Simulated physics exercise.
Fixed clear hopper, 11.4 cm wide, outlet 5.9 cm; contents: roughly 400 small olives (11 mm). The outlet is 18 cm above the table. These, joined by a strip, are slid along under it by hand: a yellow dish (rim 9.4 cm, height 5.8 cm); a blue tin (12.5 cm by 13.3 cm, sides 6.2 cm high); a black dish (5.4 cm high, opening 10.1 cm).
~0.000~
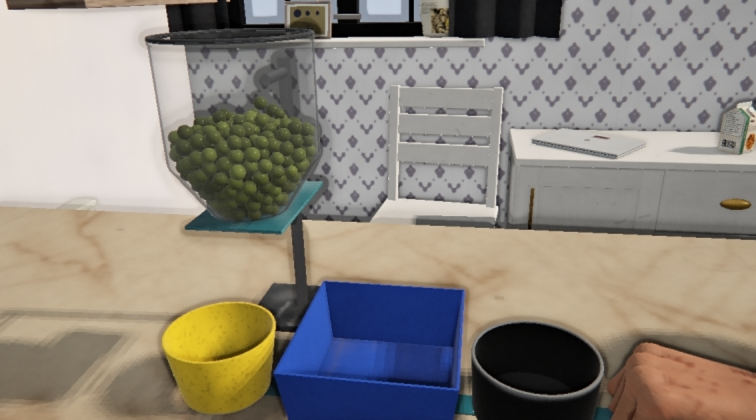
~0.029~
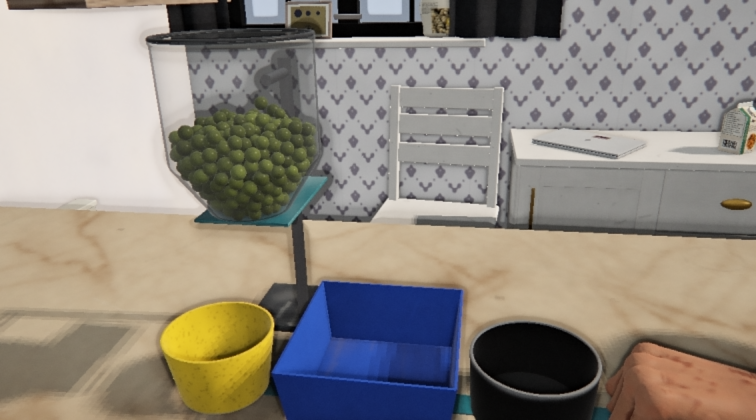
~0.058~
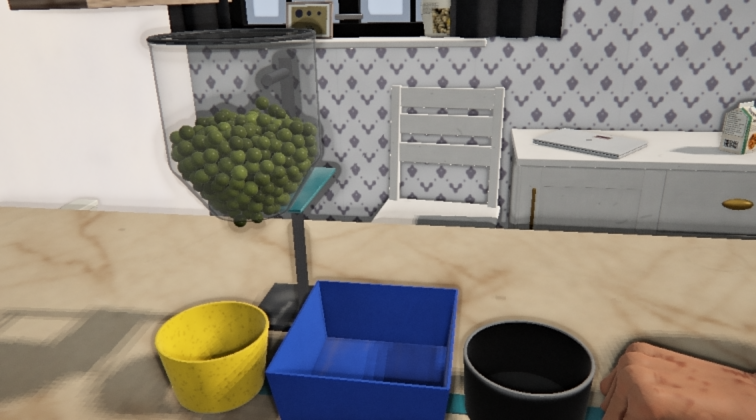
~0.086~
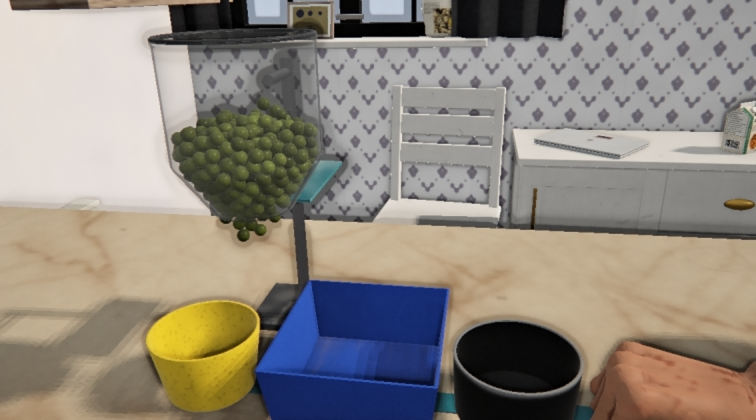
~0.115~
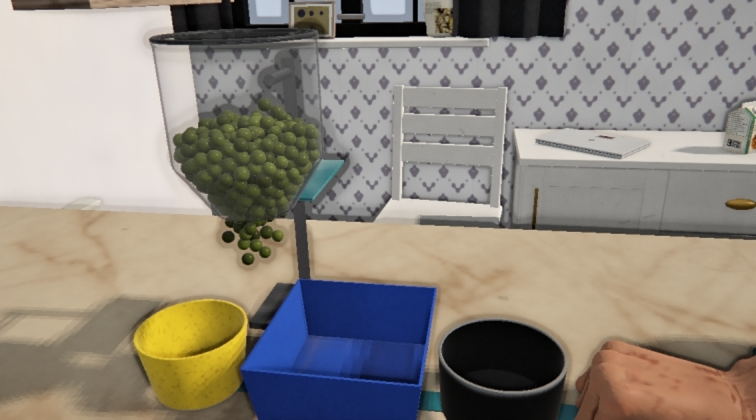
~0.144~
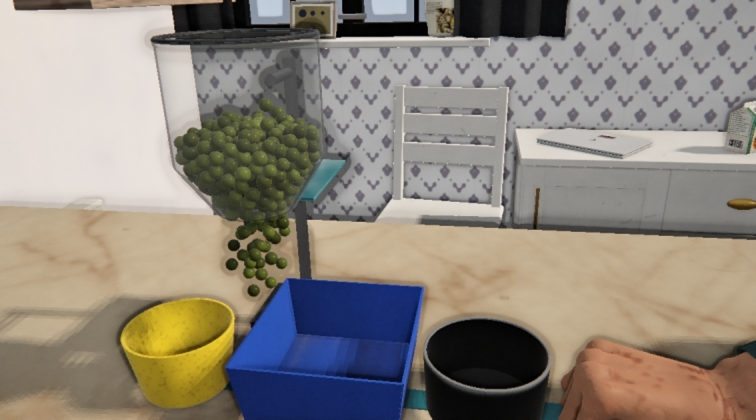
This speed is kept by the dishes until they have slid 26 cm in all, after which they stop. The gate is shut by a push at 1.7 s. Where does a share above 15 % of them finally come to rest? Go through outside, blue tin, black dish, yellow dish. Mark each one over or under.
My marks are as follows: Outside - under; blue tin - over; black dish - over; yellow dish - under.
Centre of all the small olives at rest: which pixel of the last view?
Around (227, 366).
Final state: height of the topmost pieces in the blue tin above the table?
I'd say close to 2.5 cm.
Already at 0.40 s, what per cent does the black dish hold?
Amount so far: Close to 0 per cent.
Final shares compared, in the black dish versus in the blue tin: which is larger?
In the black dish.
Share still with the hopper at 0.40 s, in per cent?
Estimate: Close to 50 per cent.
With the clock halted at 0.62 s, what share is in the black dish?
25 per cent.
After 0.40 s, blue tin 35 %, hopper 50 %, in the air 15 %; middle of all pieces on or above the table near (251, 251).
After 0.62 s, black dish 25 %, blue tin 35 %, hopper 25 %, in the air 15 %; middle of all pieces on or above the table near (212, 305).
Then, at 0.82 s, black dish 50 %, blue tin 35 %, in the air 10 %; middle of all pieces on or above the table near (204, 347).
After 1.01 s, black dish 60 %, blue tin 35 %; middle of all pieces on or above the table near (202, 359).
By 2.3 s all is still; black dish 60 %, yellow dish 0 %, outside 5 %, blue tin 35 %, hopper 0 %.
